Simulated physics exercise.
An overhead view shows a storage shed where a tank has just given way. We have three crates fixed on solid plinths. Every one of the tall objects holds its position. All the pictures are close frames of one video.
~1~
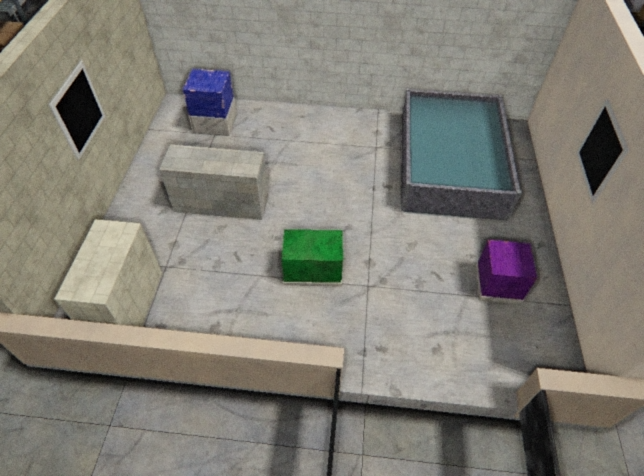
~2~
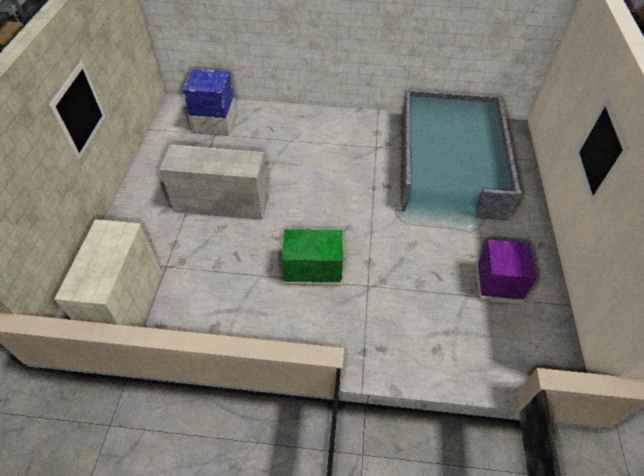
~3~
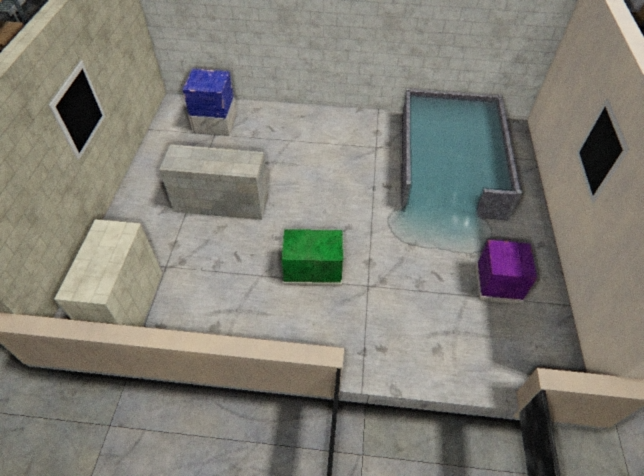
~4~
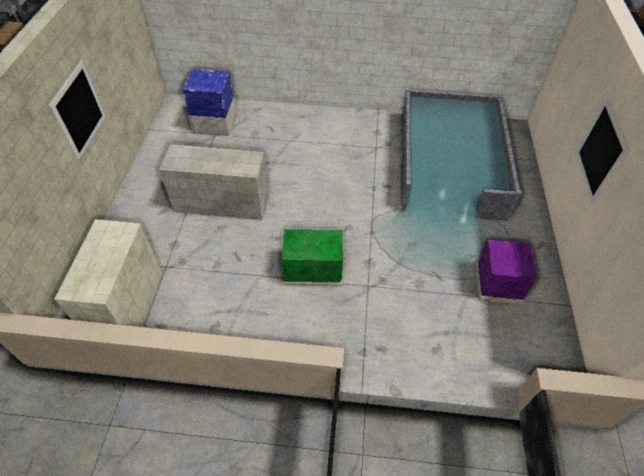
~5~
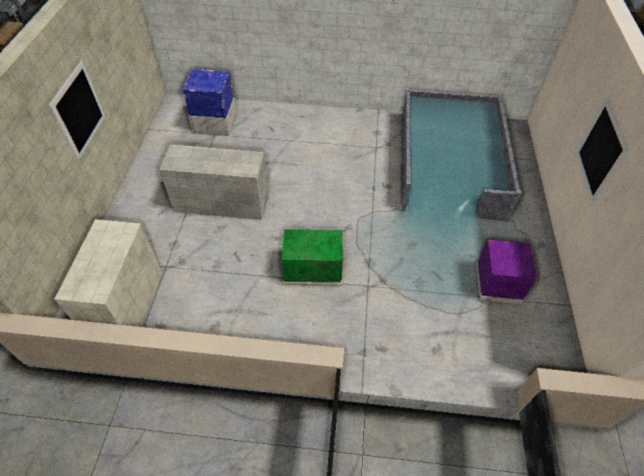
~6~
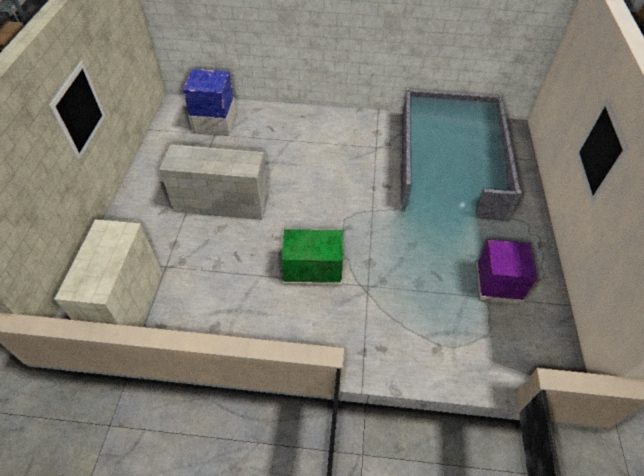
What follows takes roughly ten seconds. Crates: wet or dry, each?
At the end, the blue crate will be out of the water's reach, the green crate will be within the water's reach, the purple crate will be within the water's reach.
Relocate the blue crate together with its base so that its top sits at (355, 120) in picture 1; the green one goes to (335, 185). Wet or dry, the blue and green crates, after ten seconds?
Blue crate: Is missed. Green crate: Is missed.
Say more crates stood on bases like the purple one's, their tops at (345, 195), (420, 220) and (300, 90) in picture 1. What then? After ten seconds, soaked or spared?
Going through them in order, the first is overtopped, the second is overtopped and the third is not reached.
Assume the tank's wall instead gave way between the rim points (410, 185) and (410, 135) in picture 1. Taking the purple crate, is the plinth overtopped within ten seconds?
Looking at the purple crate, it is left alone.
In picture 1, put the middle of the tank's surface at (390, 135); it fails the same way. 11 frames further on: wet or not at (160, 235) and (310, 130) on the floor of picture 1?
Submerged, then untouched.
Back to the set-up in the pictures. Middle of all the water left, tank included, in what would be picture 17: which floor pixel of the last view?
The centre of mass sits at about (439, 206).
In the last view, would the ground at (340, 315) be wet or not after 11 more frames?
Lab note: Spot reads soaked.
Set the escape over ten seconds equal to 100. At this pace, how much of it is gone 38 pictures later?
It works out at roughly 75 per cent.
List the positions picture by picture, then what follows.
The first picture shows the open tank at (457, 140) is whole and still.
In the second picture, the front is at (402, 216), out from the gap at (441, 205).
In the third picture, water pours out at (441, 206) and has run to (472, 248).
In the fourth picture, water pours out at (441, 206) and has run to (467, 273).
In the fifth picture, the front is at (457, 307), out from the gap at (441, 206).
In the sixth picture, water pours out at (441, 206) and has run to (432, 335).
A moment on, water covers 20 % of the floor; the blue crate not reached, the green crate water round its plinth, the purple crate water round its plinth.
Next, water covers 30 % of the floor; the blue crate not reached, the green crate water round its plinth, the purple crate water round its plinth.
Then, water covers 45 % of the floor; the blue crate not reached, the green crate water round its plinth, the purple crate water round its plinth.
Later, water covers 55 % of the floor; the blue crate not reached, the green crate water round its plinth, the purple crate water round its plinth.
In the end, water covers 65 % of the floor; the blue crate stayed above the water, the green crate was topped, the purple crate was topped.
